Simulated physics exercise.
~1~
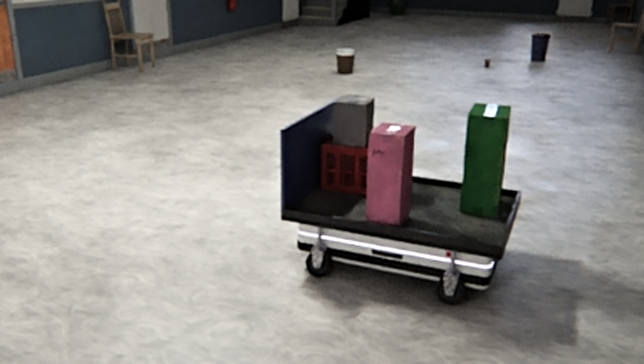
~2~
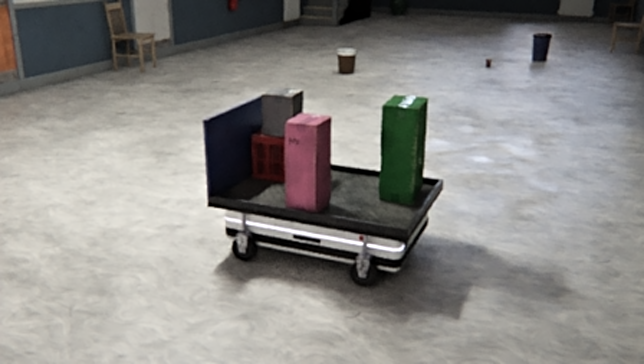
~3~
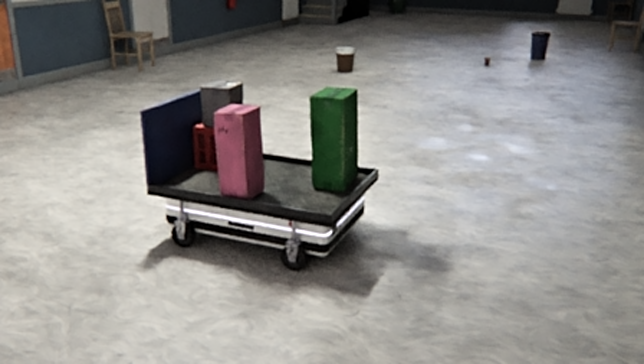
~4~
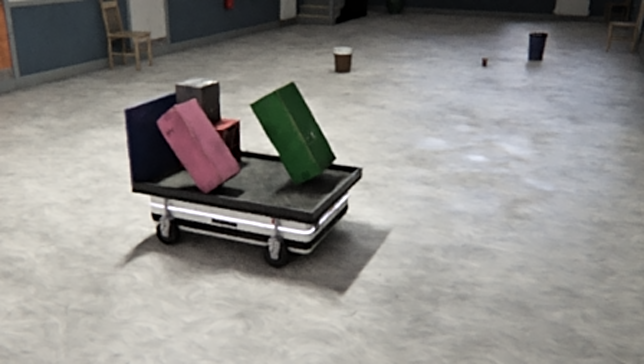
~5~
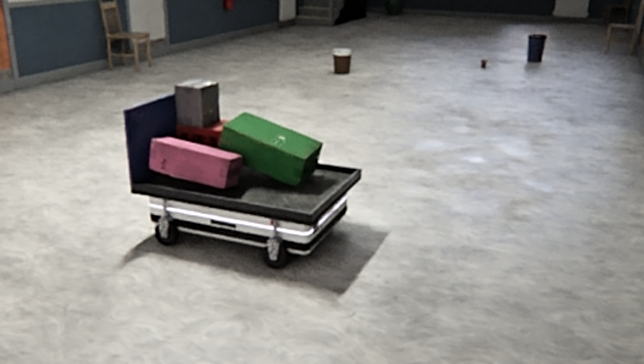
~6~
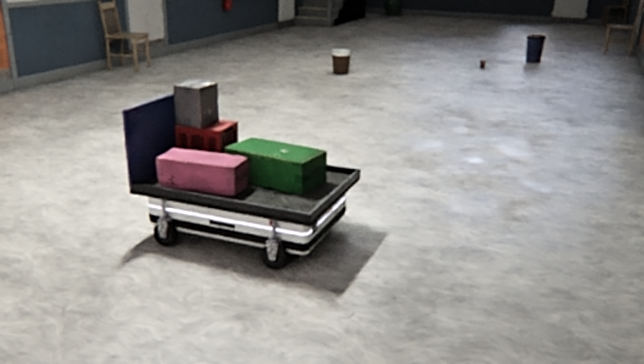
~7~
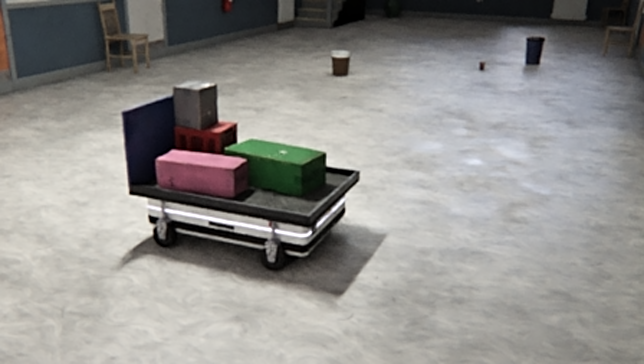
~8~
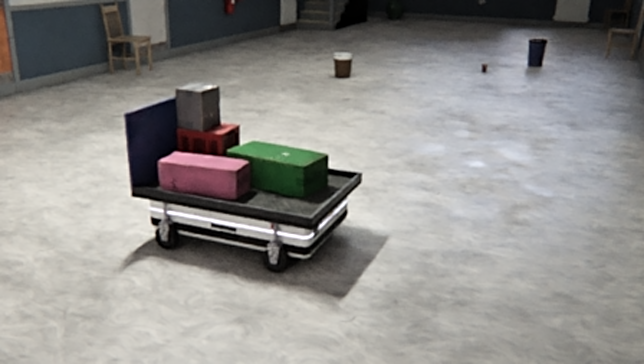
The clip opens on a wheeled cart rolling left across a grey floor, with a dark blue board at its left end and four items aboard. A pink box and a green box stand tall on the deck, while a grey box sits by a red crate near the board. As the cart comes to a stop, both tall boxes tip to the left, toward the board. They topple onto their sides, the pink one in front and the green one to its right. The cart then stays still, with the grey box upright and the red crate in place behind the fallen boxes.
